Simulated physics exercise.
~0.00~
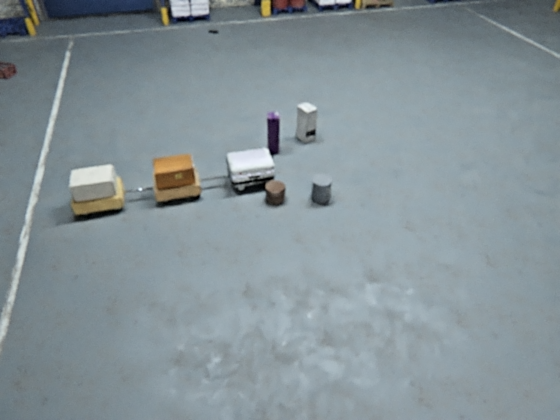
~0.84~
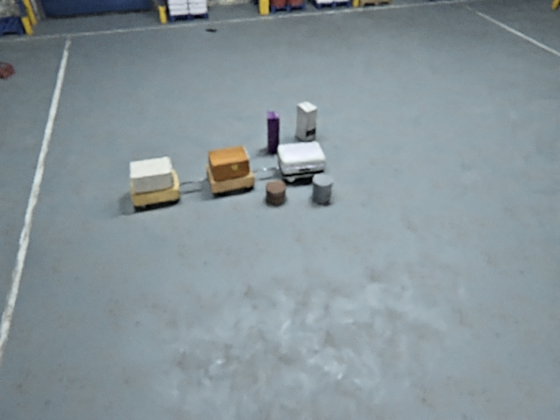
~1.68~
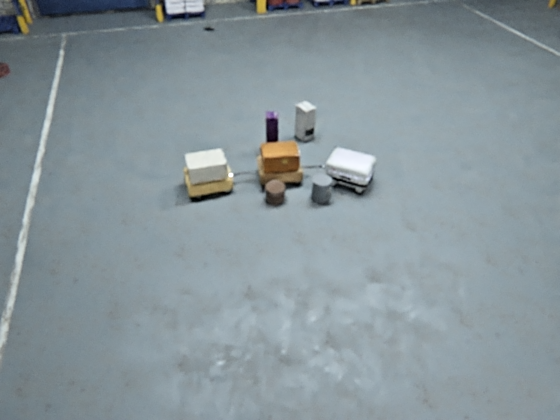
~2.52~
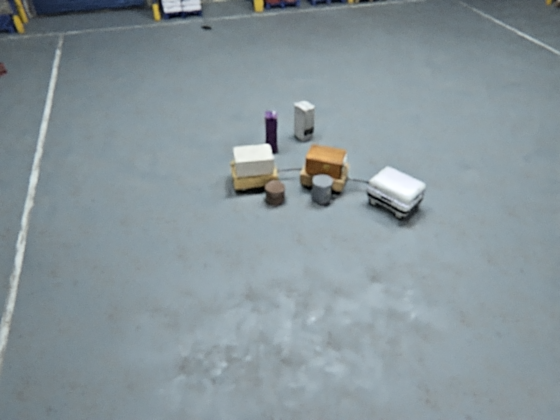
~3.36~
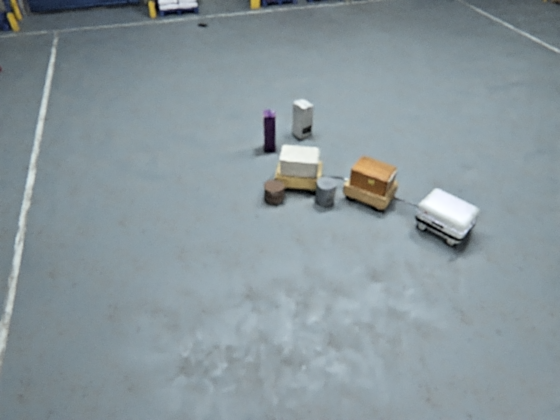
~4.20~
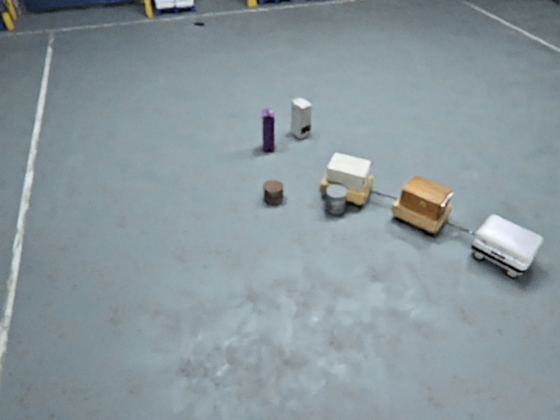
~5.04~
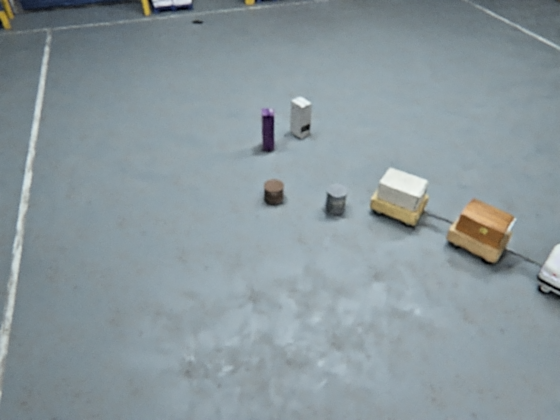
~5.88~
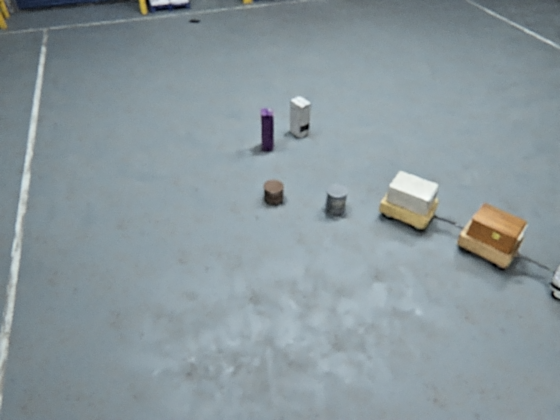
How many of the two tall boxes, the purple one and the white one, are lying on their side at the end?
None of them are; the purple box and the white box both still stand upright where they began.
